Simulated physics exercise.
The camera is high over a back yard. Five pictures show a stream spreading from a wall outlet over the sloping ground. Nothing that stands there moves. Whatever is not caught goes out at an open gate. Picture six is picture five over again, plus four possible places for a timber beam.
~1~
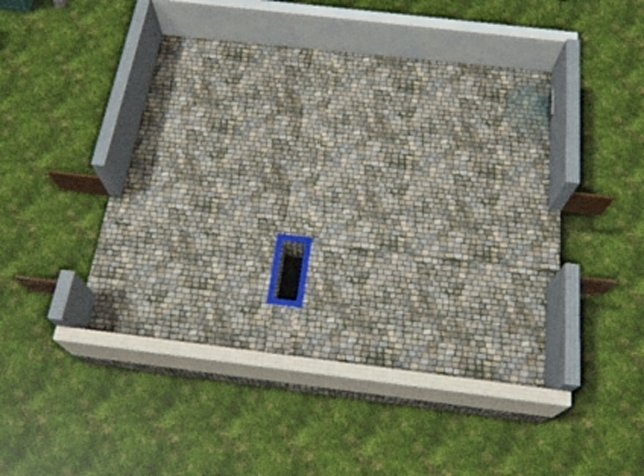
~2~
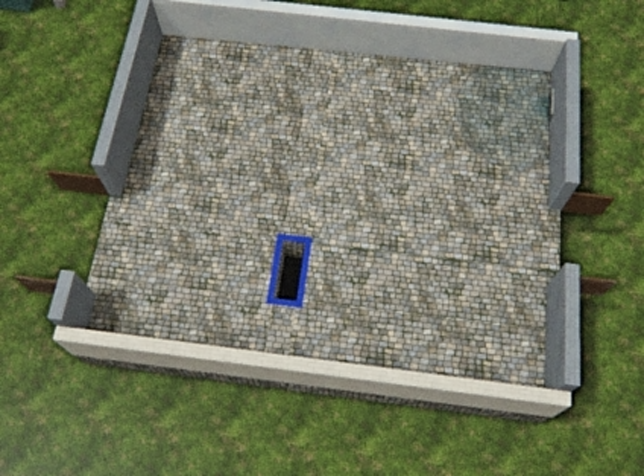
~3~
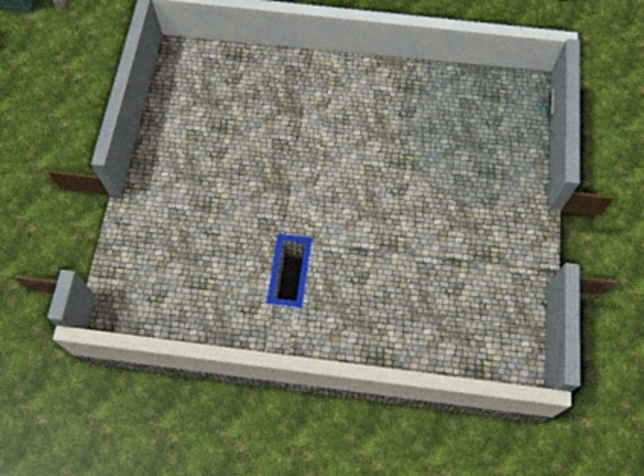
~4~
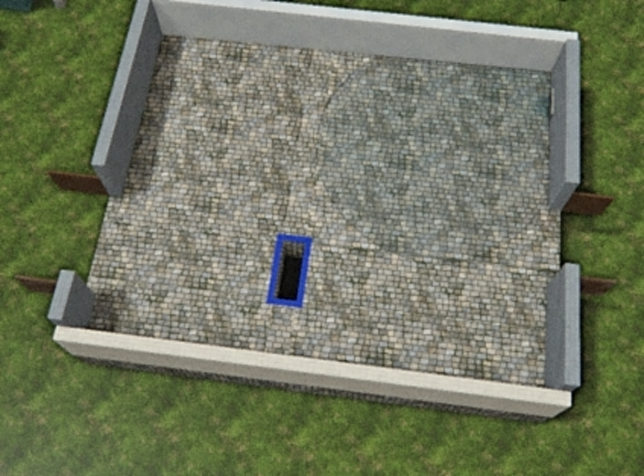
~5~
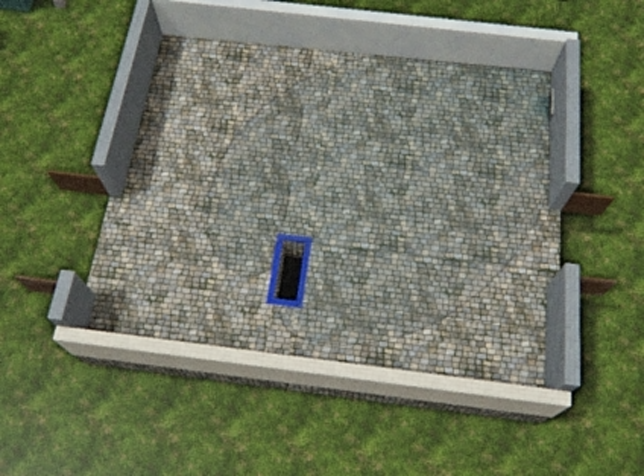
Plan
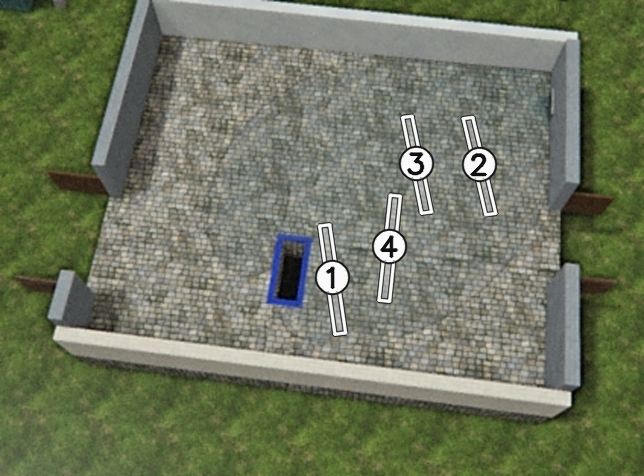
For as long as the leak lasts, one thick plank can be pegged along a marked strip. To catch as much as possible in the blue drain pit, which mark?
4 is best.
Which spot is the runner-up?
The answer is 2.
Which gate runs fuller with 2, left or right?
The left gate.
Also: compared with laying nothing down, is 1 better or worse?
Worse.
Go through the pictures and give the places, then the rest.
In the first frame, outfall at (552, 105); blue drain pit at (290, 270); open gate at (109, 245); open gate at (548, 247); 2 % of the ground under water, visible out to (509, 98); blue drain pit still dry.
In the second frame, 7 % of the ground under water, visible out to (474, 147); blue drain pit still dry.
In the third frame, 15 % of the ground under water, visible out to (404, 135); blue drain pit still dry.
In the fourth frame, 30 % of the ground under water, visible out to (320, 160); blue drain pit still dry.
In the fifth frame, 51 % of the ground under water, visible out to (210, 222); blue drain pit taking water.
In white, 1 from (324, 225) to (340, 333); 2 from (468, 117) to (490, 214); 3 from (407, 116) to (426, 212); 4 from (384, 300) to (395, 195).
With 1, about 7 % of the stream goes into the blue drain pit, about 92 % out by the gates.
With 2, about 13 % of the stream goes into the blue drain pit, about 86 % out by the gates.
With 3, about 6 % of the stream goes into the blue drain pit, about 93 % out by the gates.
With 4, about 18 % of the stream goes into the blue drain pit, about 81 % out by the gates.
